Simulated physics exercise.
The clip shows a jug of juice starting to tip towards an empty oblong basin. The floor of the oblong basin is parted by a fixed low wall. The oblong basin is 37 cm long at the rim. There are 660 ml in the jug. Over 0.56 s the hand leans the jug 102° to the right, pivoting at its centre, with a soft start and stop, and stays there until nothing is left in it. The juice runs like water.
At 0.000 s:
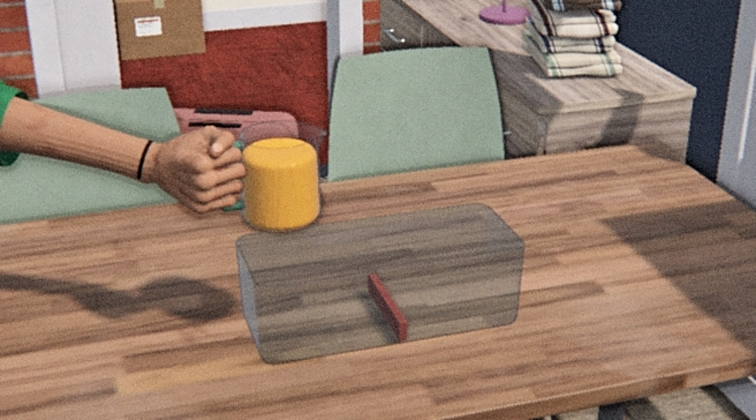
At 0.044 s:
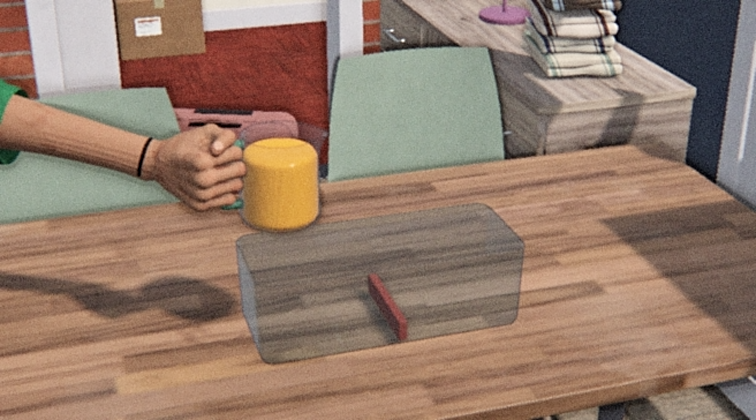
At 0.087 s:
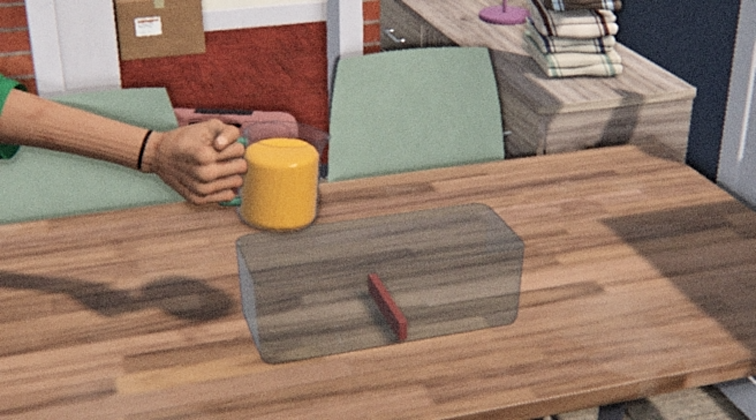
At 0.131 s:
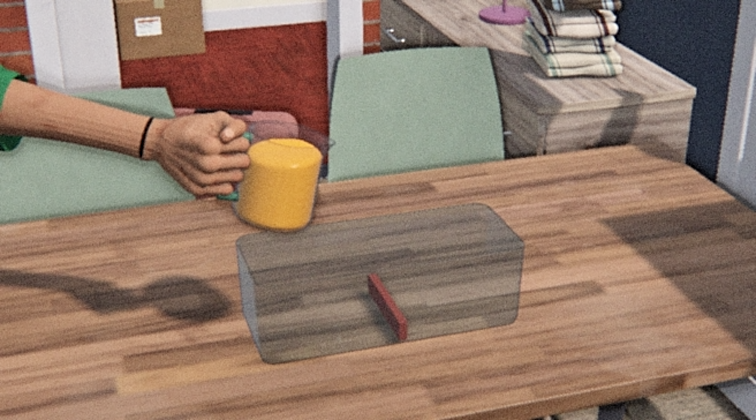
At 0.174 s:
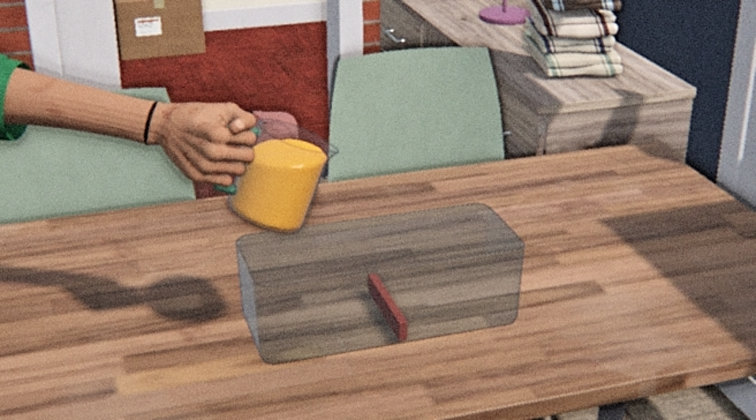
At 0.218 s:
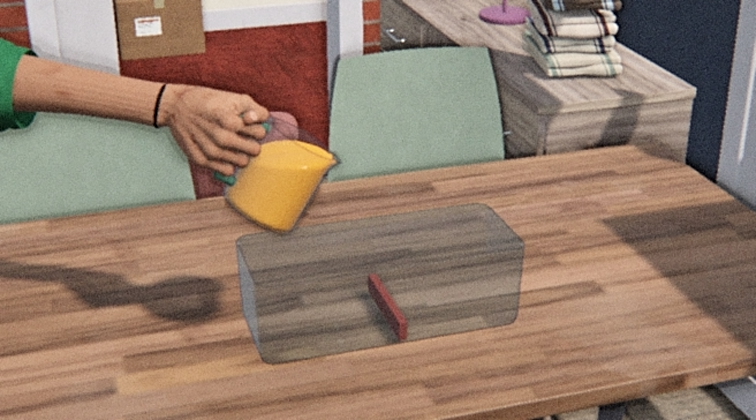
A hand holding a jug of orange-yellow juice upright, then leaning it steadily rightward above an empty clear basin on a wooden table.
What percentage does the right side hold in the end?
About 28 per cent.
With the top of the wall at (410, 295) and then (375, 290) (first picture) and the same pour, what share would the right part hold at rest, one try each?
In turn about 10 and 60 per cent.
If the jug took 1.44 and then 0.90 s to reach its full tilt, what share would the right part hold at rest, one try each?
First 45, then 35 per cent.
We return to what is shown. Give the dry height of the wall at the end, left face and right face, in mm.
Some 12 mm on the left and 22 mm on the right.
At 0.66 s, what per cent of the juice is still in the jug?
Near 22 in a hundred.
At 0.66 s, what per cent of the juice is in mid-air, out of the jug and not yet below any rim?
Some 14 per cent.
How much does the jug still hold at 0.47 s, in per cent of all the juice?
About 64 per cent.
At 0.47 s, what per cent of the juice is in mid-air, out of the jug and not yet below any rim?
Near 22 in a hundred.
Then, 0.47 s in, the tilt is 96° and 64 per cent is still to pour, 11 is left of the wall and 3 right of it.
Then, 0.66 s in, the tilt is 102° and 22 per cent is still to pour, 48 is left of the wall and 16 right of it.
Then, 0.85 s in, the tilt is 102° and 7 per cent is still to pour, 62 is left of the wall and 26 right of it.
Then, 1.06 s in, the tilt is 102° and 2 per cent is still to pour, 70 is left of the wall and 27 right of it.
Finally, 70 per cent lies left of the wall, 28 right of it and 1 outside.
